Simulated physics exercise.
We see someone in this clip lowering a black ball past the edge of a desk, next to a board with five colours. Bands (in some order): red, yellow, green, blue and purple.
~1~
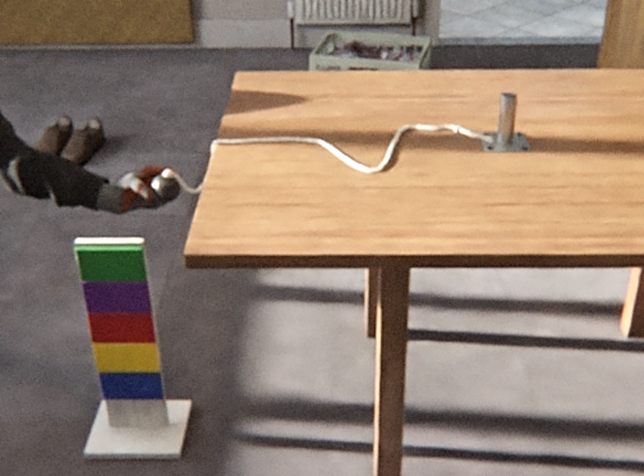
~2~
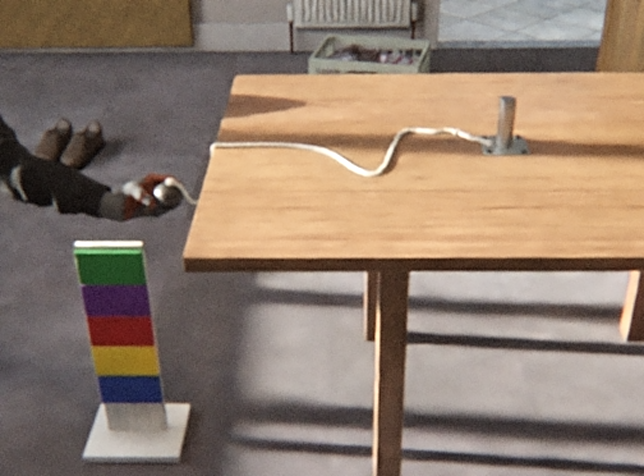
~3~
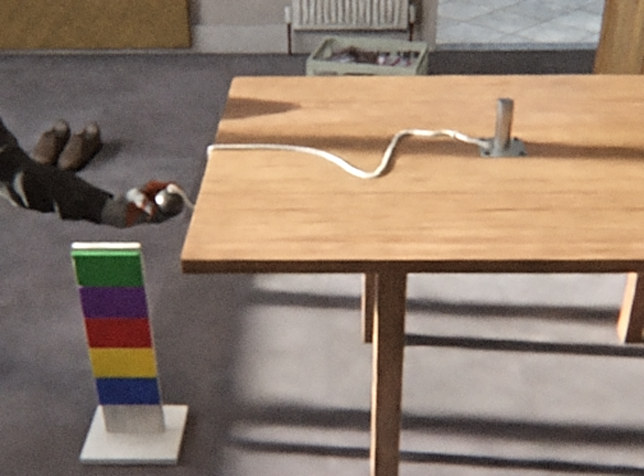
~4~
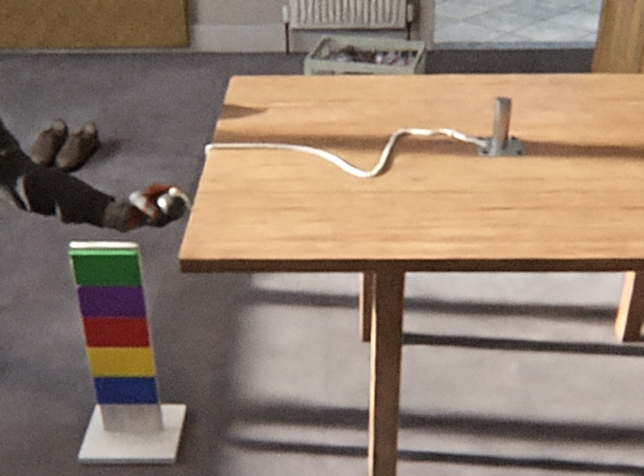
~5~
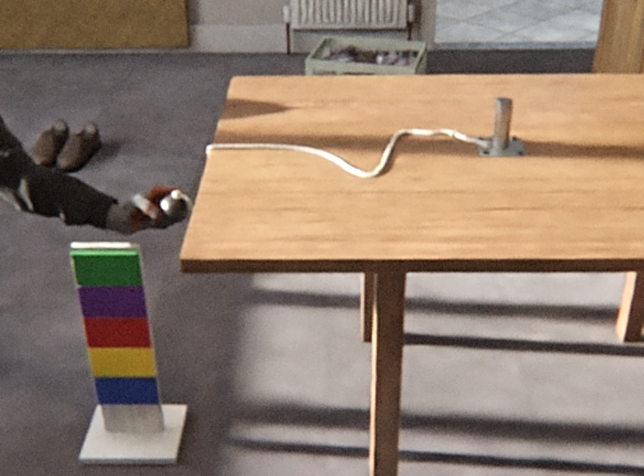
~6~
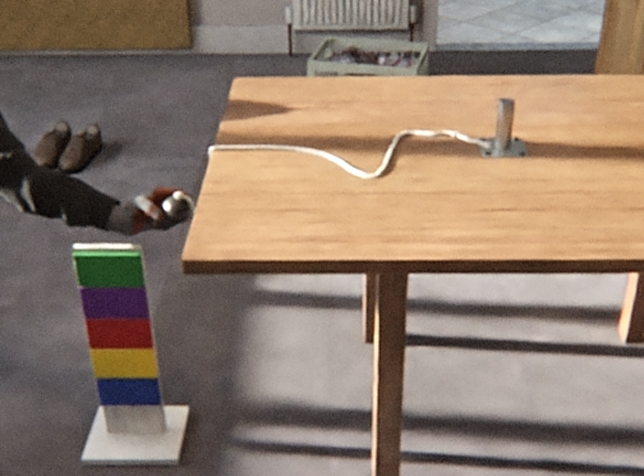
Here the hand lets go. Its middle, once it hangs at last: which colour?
Colour: Yellow.
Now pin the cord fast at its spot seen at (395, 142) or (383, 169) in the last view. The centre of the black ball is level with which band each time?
Taking the two tries in turn, you'd get red and then purple.
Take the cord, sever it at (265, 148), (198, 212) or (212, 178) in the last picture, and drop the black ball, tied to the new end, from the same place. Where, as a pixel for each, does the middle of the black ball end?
In that order: (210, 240), (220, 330) and (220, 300).
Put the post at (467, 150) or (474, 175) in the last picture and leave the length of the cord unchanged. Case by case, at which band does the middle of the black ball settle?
First try: Blue; second try: Blue.
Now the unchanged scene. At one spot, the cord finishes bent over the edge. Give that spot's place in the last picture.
Approx. (329, 157).
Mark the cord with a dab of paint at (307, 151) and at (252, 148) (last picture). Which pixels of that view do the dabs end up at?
They end up at (214, 177) and (219, 225).
Soon after, ball near (197, 359); level with yellow.
After that, ball near (255, 342); level with yellow.
And then, ball near (215, 347); level with yellow.
In the end, ball near (232, 348); level with yellow. Its middle rests at the yellow band.
